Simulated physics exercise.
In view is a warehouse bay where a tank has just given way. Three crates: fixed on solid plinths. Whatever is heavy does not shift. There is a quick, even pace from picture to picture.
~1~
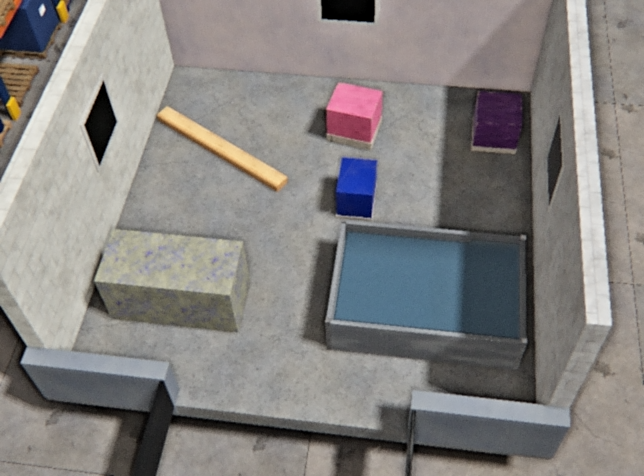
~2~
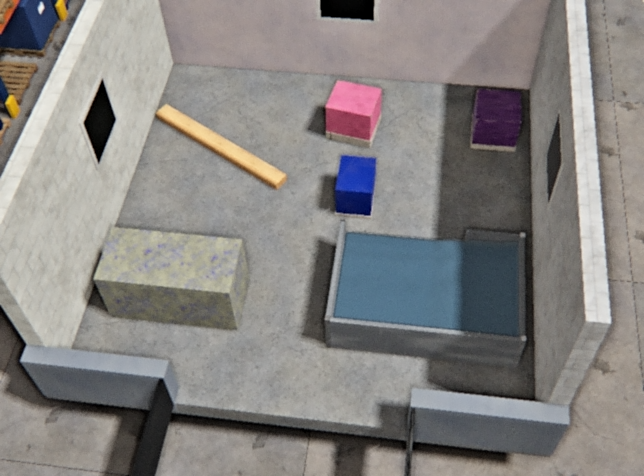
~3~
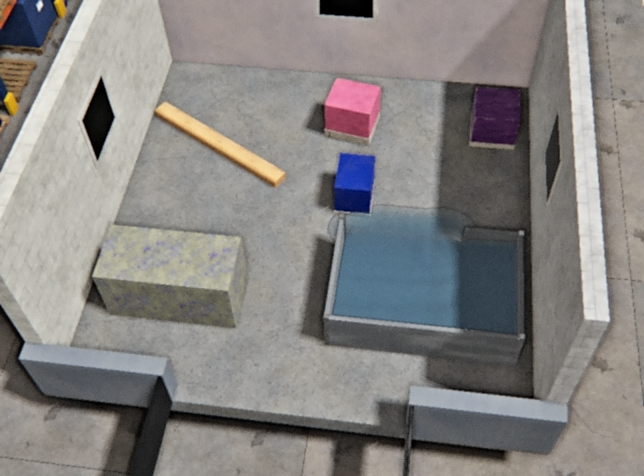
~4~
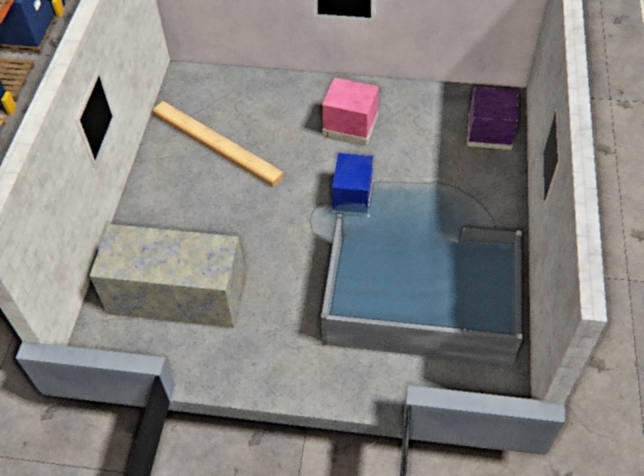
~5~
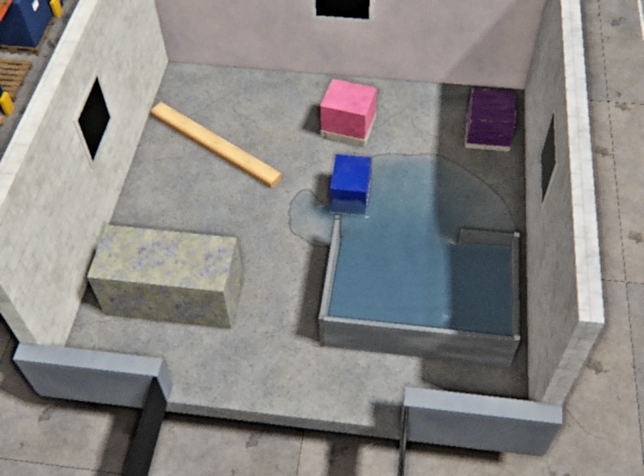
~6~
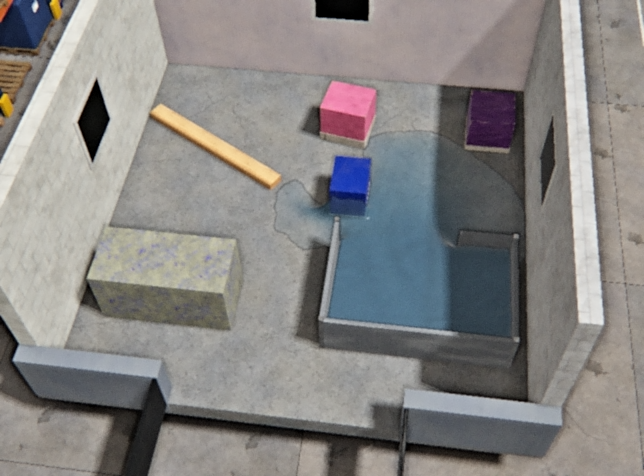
The video shows a walled warehouse bay with a water tank, pink, blue and purple crates, a plank and a stone-like block; the tank's far side opens and water spreads quickly across the floor, around the blue crate.
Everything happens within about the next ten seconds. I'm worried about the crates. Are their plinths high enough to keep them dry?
The pink crate is touched by water. The purple crate is touched by water. The blue crate is touched by water.
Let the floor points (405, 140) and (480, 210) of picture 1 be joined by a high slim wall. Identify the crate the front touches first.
The blue-painted one.
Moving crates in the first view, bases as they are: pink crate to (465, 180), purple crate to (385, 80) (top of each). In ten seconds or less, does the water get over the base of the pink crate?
Note: The pink crate is caught.
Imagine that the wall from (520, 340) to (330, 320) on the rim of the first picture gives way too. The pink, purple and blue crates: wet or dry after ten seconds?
Pink stays untouched, purple gets drenched, blue stays untouched.
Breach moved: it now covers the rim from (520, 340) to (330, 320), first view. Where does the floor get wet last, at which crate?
The one in blue.
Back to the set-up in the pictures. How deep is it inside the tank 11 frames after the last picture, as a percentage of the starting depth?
Near 40 in a hundred.
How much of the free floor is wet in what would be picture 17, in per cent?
Estimate: Some 50 in a hundred.
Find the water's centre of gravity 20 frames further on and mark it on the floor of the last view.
Close to (381, 192), I reckon.
A moment on, water covers 35 % of the floor; the pink crate water round its plinth, the purple crate water round its plinth, the blue crate water round its plinth.
Next, water covers 50 % of the floor; the pink crate water round its plinth, the purple crate water round its plinth, the blue crate water round its plinth.
Then, water covers 70 % of the floor; the pink crate water round its plinth, the purple crate water round its plinth, the blue crate water round its plinth.
Later, water covers 80 % of the floor; the pink crate water round its plinth, the purple crate water round its plinth, the blue crate water round its plinth.
In the end, water covers 95 % of the floor; the pink crate was topped, the purple crate was topped, the blue crate was topped.
